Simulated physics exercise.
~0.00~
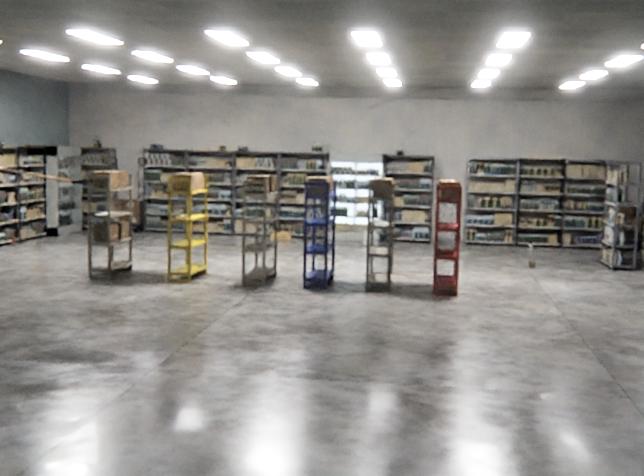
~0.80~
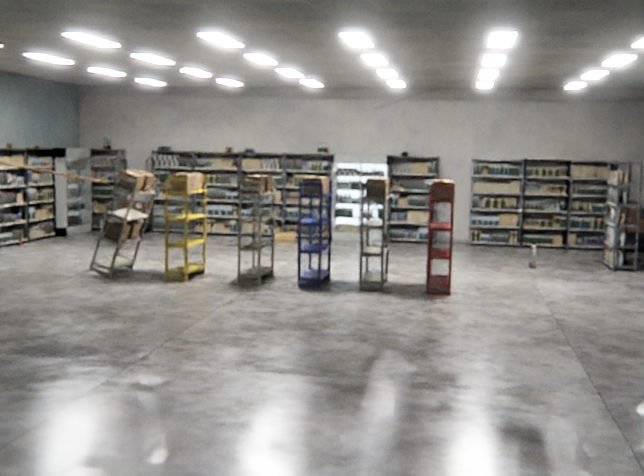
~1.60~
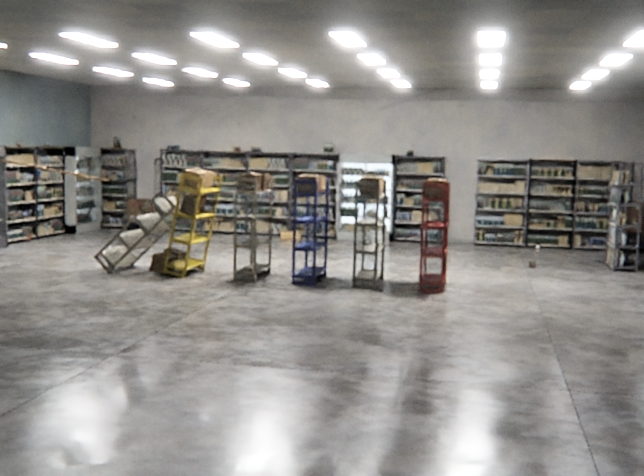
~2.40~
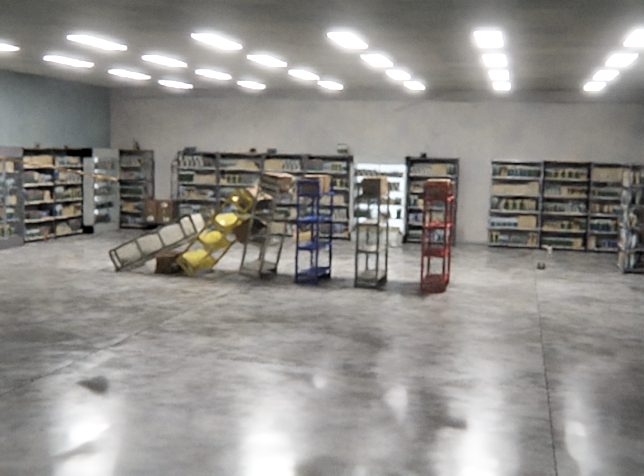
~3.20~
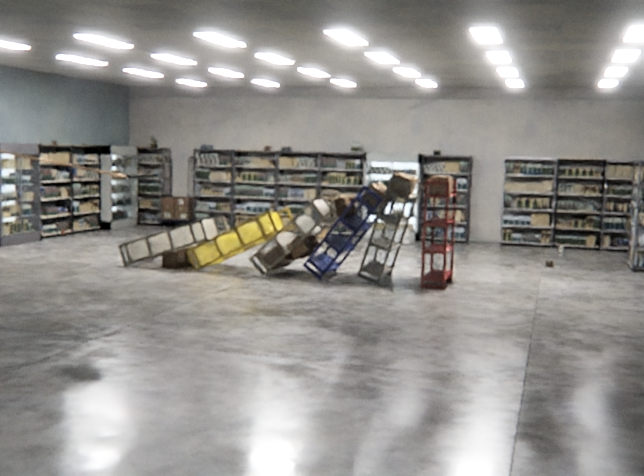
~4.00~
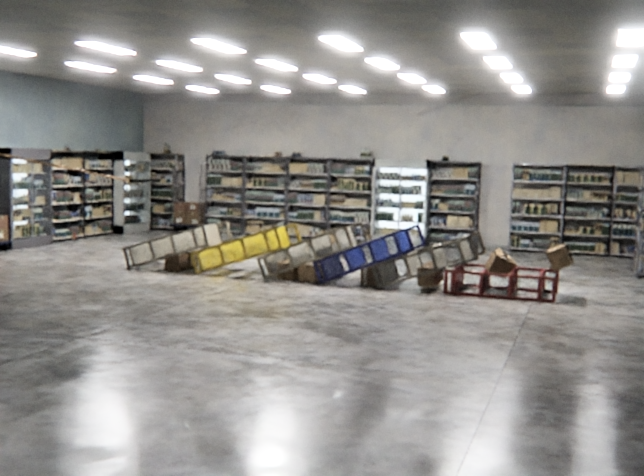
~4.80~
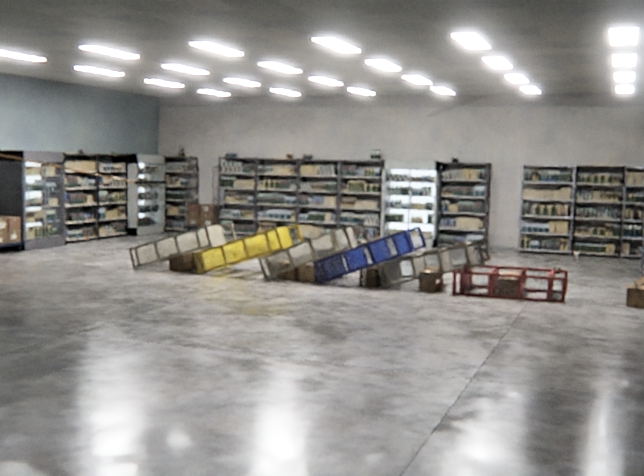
In a large room with a polished concrete floor and stocked shelves along the back wall, six narrow open racks stand in a row, topped with boxes, while the view drifts slightly sideways. The leftmost grey rack tips to the right and leans into the yellow one. The yellow rack tilts over in turn, pushing into the next grey rack, and the lean passes on to the blue rack and another grey one. Finally the red rack topples flat at the right end. The other five rest slanted against one another, with cartons scattered around them.
